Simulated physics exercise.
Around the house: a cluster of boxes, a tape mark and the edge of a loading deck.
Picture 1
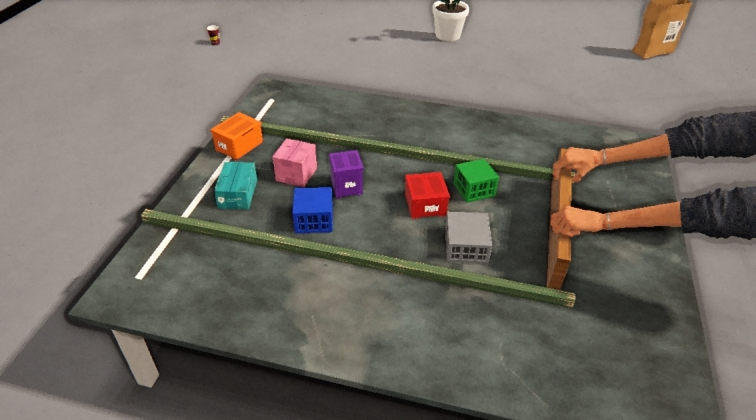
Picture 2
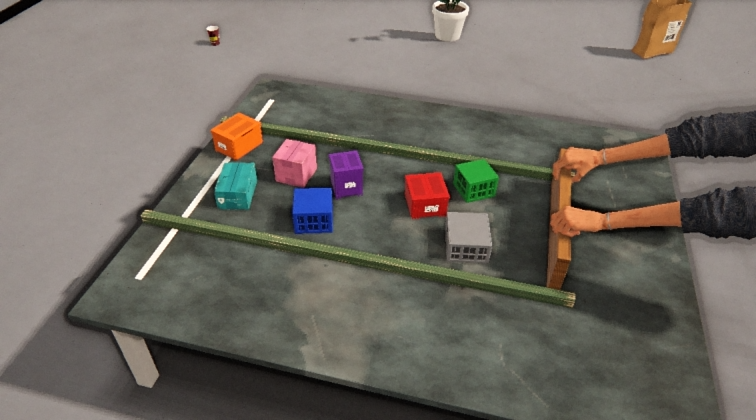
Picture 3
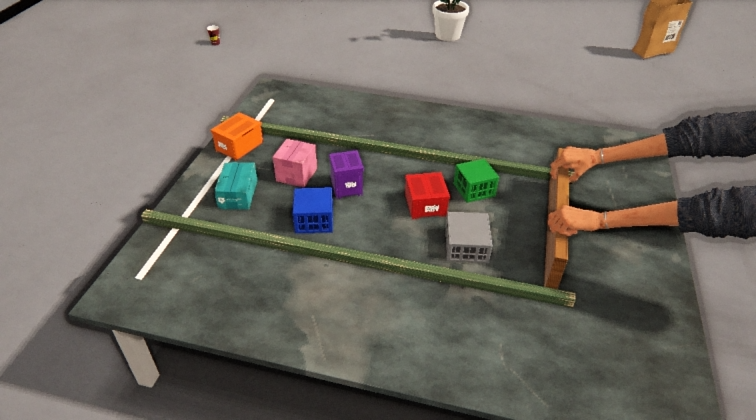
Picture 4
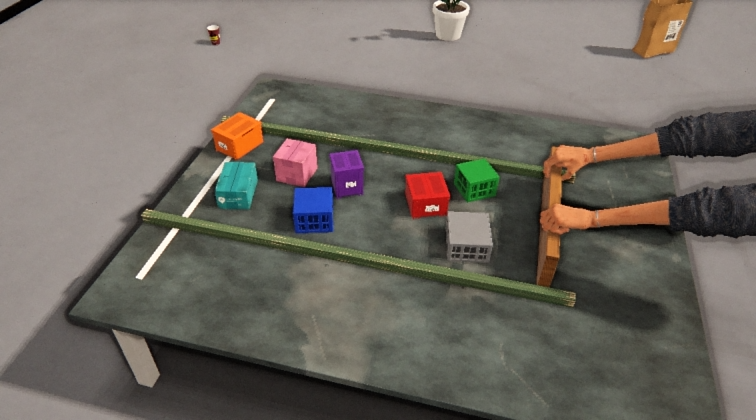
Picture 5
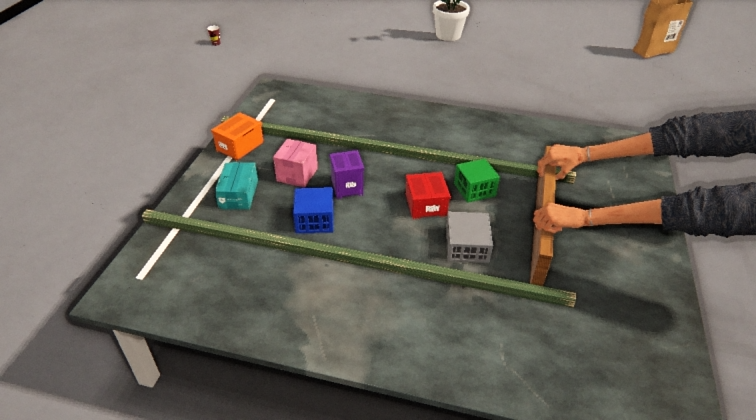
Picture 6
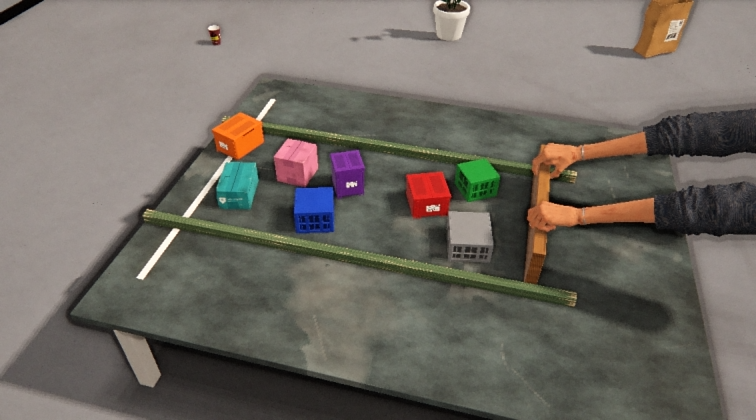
On a dark tabletop, two hands slid a wooden plank a little to the left between two green rails, toward a cluster of eight colourful boxes and crates, which stayed practically still.
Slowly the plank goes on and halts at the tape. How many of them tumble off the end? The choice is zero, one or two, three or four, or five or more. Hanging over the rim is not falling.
The number that fall off is five or more.
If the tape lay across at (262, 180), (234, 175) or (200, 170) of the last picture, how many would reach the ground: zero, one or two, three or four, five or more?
In that order: 1 or 2; three to four; five or more.
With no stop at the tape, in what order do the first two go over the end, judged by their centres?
In order: The turquoise box, the pink box.
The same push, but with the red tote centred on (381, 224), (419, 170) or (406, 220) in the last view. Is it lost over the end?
In that order, it tumbles off; tumbles off; comes down.
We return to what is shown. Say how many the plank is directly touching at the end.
3 of them.
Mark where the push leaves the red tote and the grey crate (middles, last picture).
About (210, 150), and the other about (183, 184).
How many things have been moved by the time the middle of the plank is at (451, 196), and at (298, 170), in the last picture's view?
At the one place 3, at the other 8.
Soon after, none off yet; orange tote at rest near (239, 137); turquoise box at rest near (238, 185); pink box at rest near (297, 163).
Then, none off yet; orange tote at rest near (239, 137); turquoise box at rest near (238, 185); pink box moved a little near (279, 160).
Further on, none off yet; orange tote moved a little near (222, 131); turquoise box moved about its own width near (182, 176); pink box moved well along near (206, 151).
At rest, the number that fall off is five or more; fallen, purple tote, blue crate, pink box, turquoise box and orange tote.
